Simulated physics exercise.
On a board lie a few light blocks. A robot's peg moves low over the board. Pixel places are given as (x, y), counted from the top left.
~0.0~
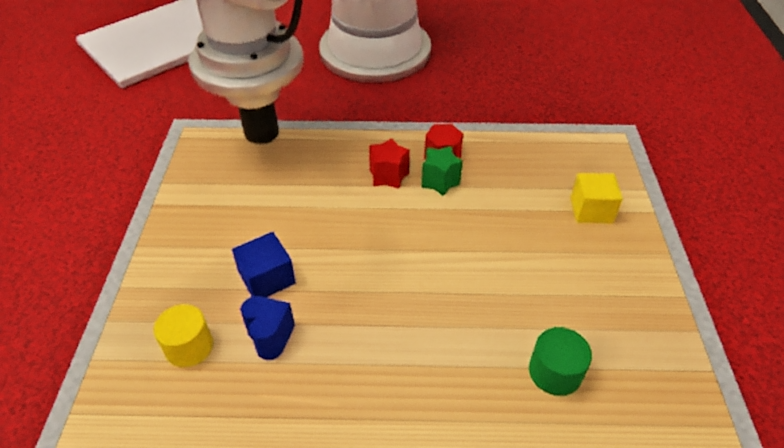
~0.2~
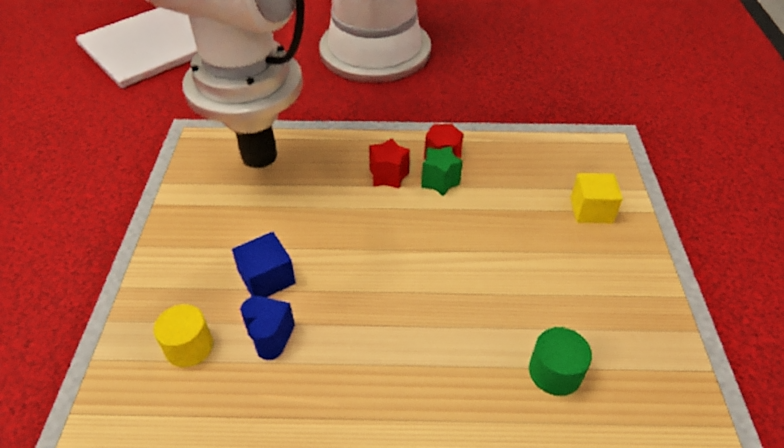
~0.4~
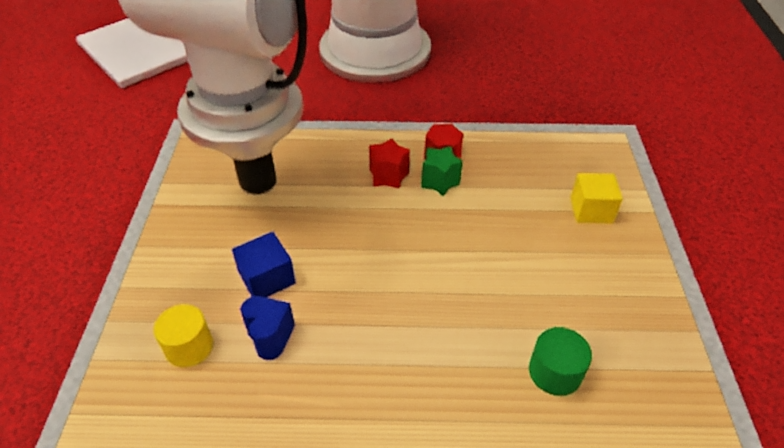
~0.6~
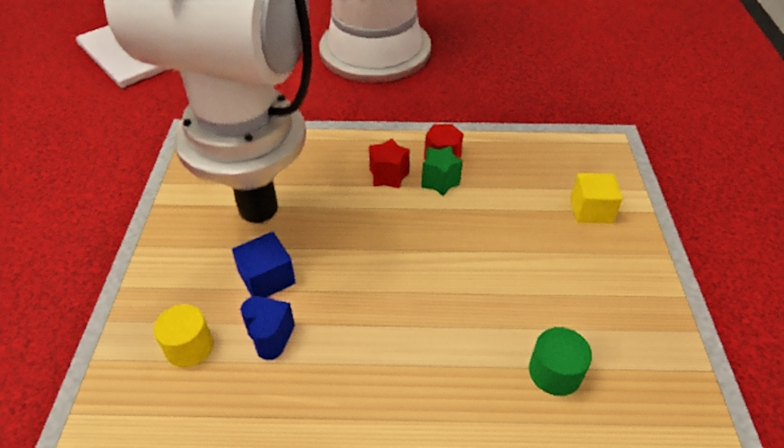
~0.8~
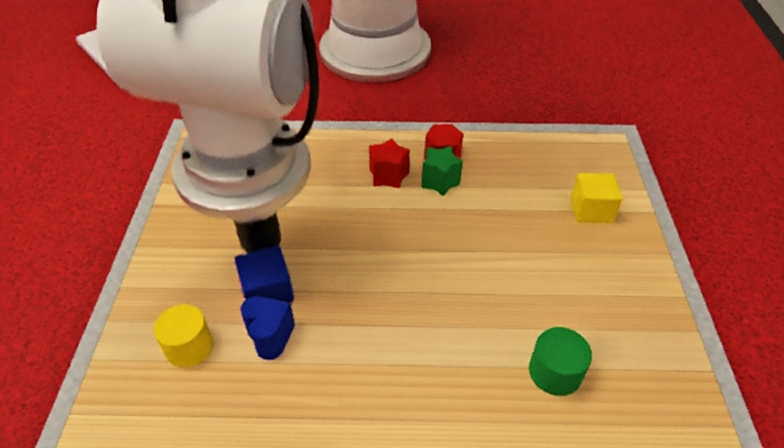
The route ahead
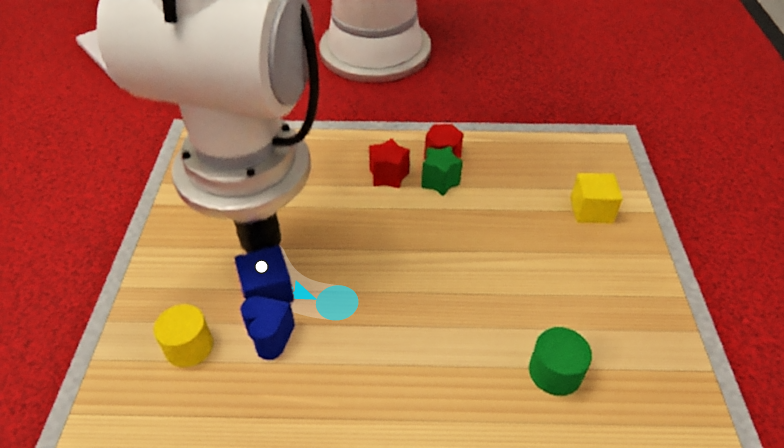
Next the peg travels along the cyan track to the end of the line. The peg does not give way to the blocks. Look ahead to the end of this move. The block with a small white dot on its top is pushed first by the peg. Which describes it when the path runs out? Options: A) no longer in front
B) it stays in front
That would be A.
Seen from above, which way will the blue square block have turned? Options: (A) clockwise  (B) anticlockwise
The correct letter is A.
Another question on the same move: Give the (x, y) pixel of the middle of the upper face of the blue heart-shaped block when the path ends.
By then it is at (257, 346).
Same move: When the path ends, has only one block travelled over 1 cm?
In short: No.
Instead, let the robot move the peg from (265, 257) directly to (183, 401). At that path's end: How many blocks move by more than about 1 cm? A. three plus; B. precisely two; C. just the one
(A)
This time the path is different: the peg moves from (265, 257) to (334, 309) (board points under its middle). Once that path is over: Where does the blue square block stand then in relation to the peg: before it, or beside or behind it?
Expect to find it next to or behind the peg.
Path on the board, from (265, 257) via (278, 280) and (304, 296), ending at (337, 302); the dot is on the blue square block.
What follows on the original path. Halfway along, peg at (286, 274); blue square block at (271, 303), turned 35° clockwise; blue heart-shaped block at (259, 342).
At the end, peg at (335, 287); blue square block at (273, 307), turned 40° clockwise; blue heart-shaped block at (257, 346).
